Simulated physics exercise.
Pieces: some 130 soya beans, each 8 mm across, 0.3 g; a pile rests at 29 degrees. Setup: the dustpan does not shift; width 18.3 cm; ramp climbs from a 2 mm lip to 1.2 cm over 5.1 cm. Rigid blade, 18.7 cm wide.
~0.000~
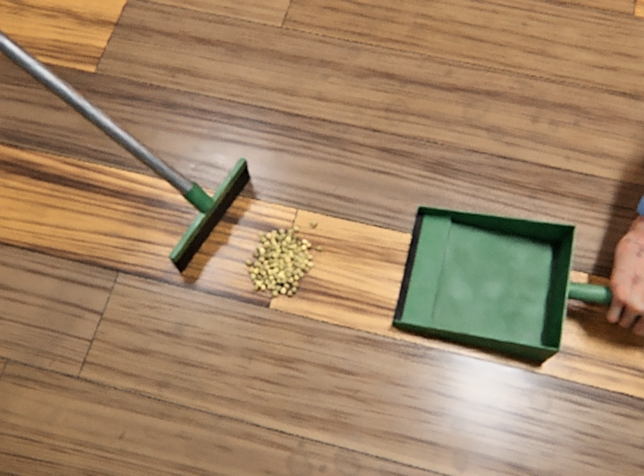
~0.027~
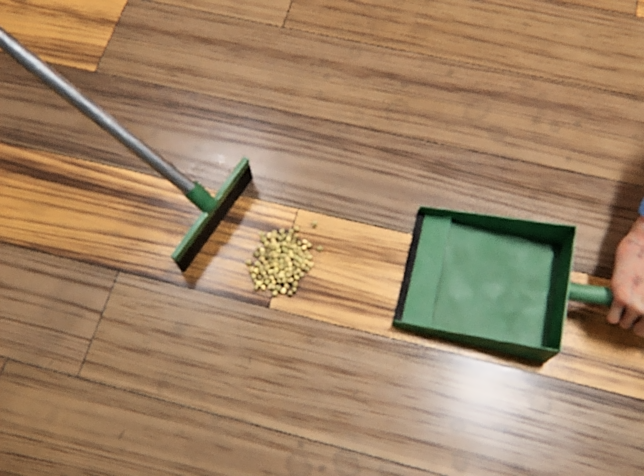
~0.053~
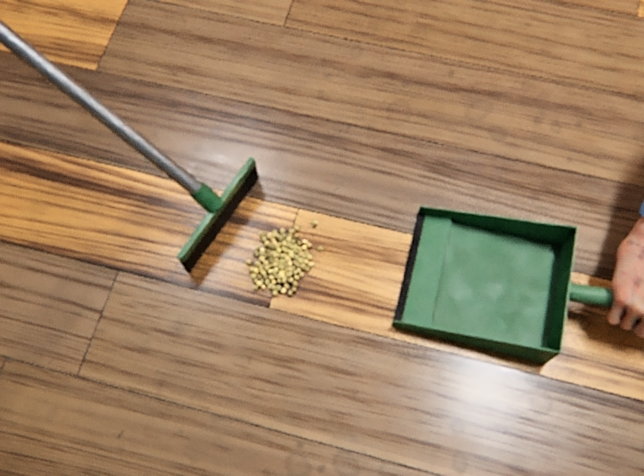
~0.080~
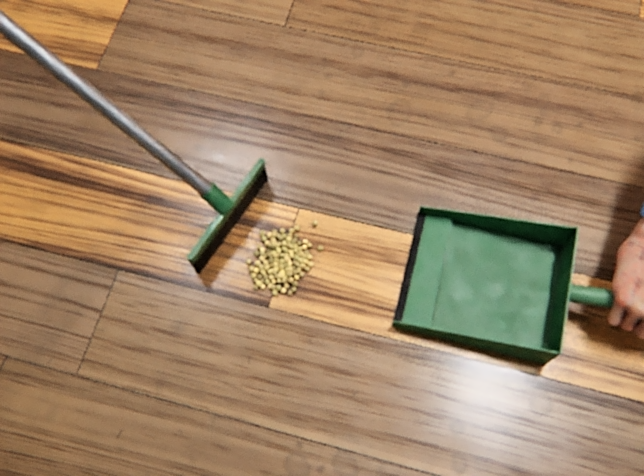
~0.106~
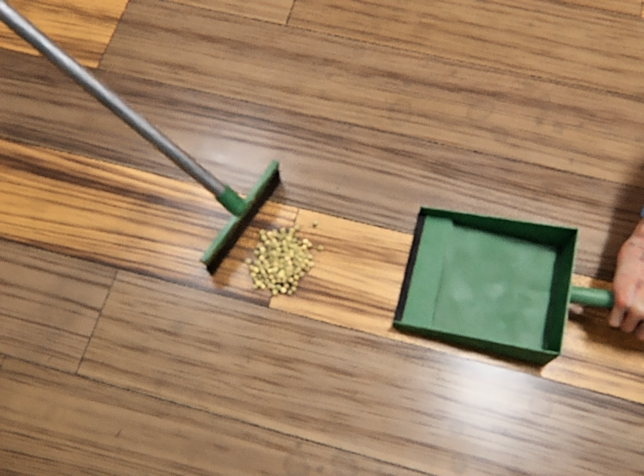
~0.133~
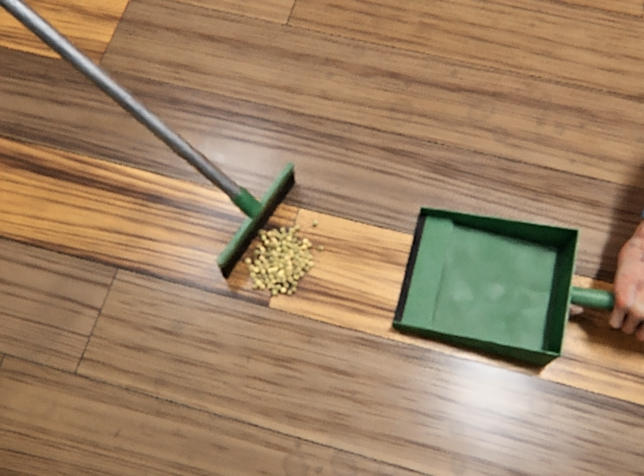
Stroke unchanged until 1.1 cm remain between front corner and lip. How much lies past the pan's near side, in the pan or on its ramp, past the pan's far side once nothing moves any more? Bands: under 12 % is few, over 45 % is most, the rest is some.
Past the pan's near side: Some; in the pan or on its ramp: Some; past the pan's far side: Few.
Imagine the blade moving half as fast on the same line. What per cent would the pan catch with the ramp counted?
About 0 %.
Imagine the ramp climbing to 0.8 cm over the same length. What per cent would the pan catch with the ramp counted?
About 20 %.
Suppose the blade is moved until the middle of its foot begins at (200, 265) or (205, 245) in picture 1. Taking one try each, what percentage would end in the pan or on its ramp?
Estimates: 20 percent and 20 percent.
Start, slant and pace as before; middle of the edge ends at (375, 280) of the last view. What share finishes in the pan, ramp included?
That comes to near 20 percent.
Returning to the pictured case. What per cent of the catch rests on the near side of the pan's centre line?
Roughly 80 in a hundred.
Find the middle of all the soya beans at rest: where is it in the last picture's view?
I'd say roughly (393, 308).
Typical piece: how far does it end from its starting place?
Median: Approx. 18 cm.
After 0.26 s, middle of the blade 12 cm from the lip; 0 % over the lip, far side 0 %, near side 15 %.
After 0.34 s, middle of the blade 6 cm from the lip; 0 % over the lip, far side 0 %, near side 30 %.
Then, at 0.56 s, middle of the blade 4 cm from the lip; 30 % over the lip, far side 0 %, near side 40 %.
At rest (1.3 s), near side 40 %, pan 15 %, far side 0 %, in front of the lip or behind the blade 45 %.
